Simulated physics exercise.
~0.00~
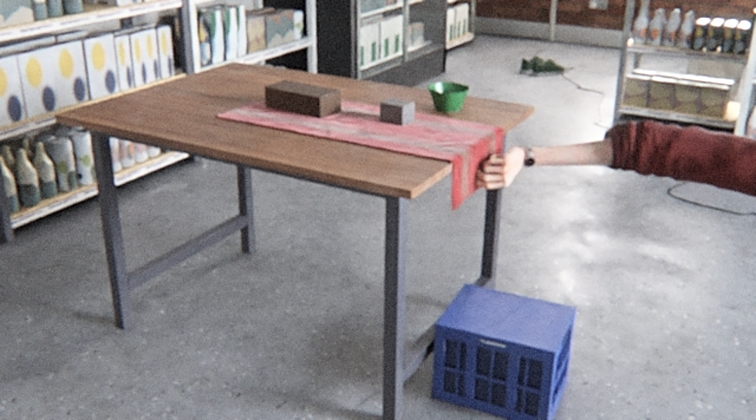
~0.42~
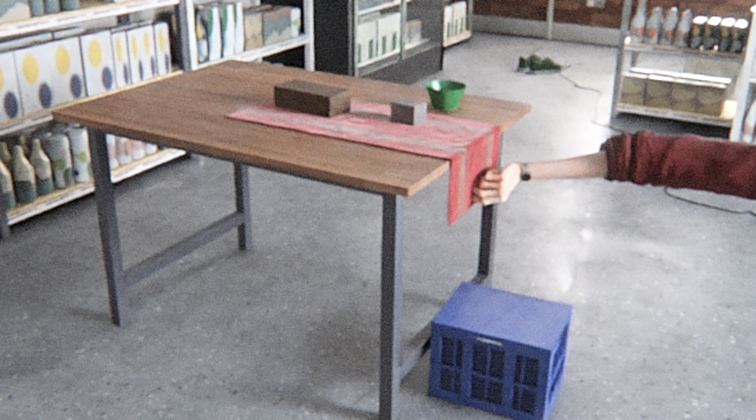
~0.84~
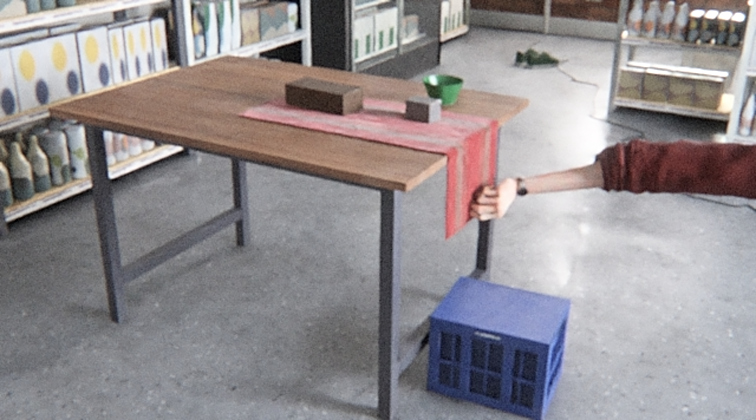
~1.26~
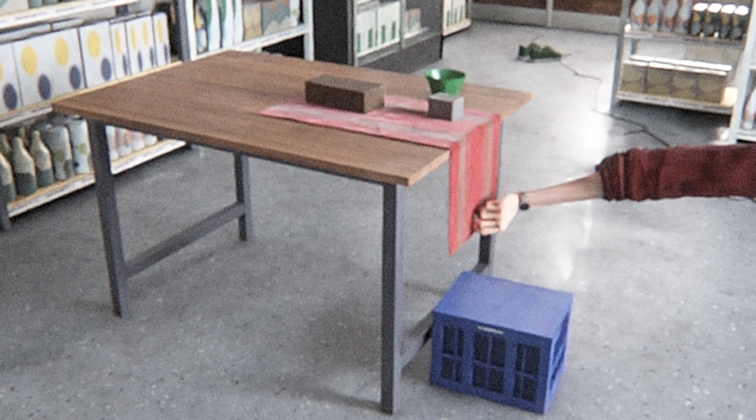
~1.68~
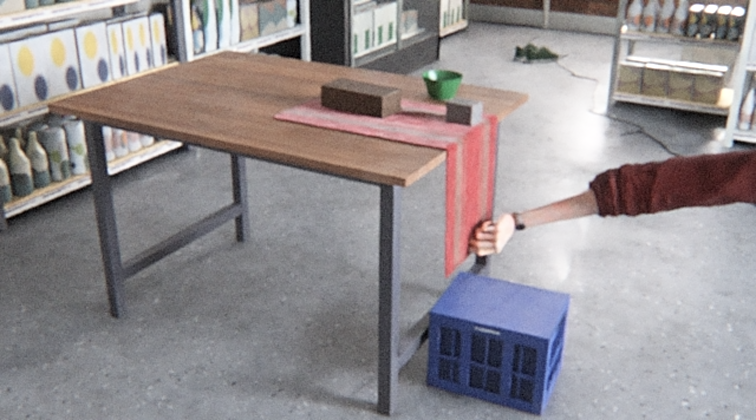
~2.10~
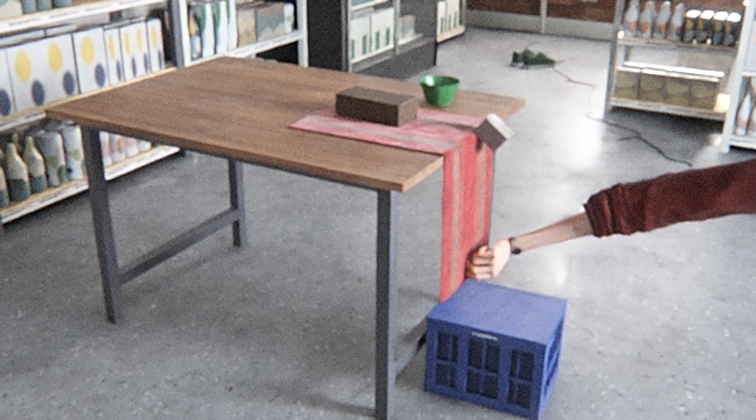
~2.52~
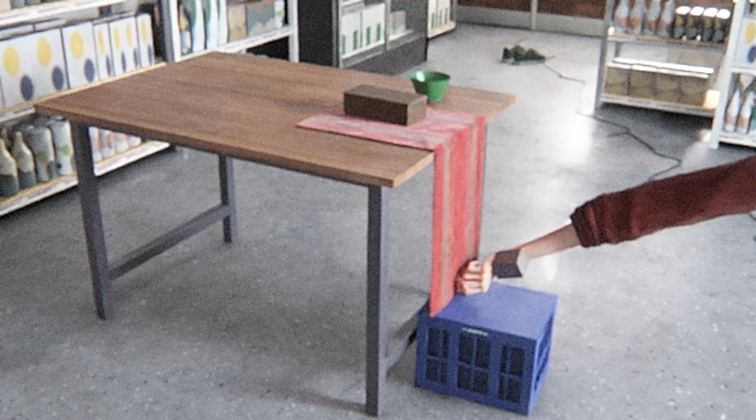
At first, a brown brick and a small grey block sit on a red cloth draped over the right end of a wooden table, with a green bowl nearby. A hand reaching in from the right grips the hanging end and pulls it steadily downward. The brick and block ride along to the right with the cloth, while the bowl stays put. The block reaches the table's edge, tips over it and drops, tumbling toward the blue crate below. Finally, the cloth's hem reaches the crate, the block is down near the hand, and the brick and bowl remain on the table.
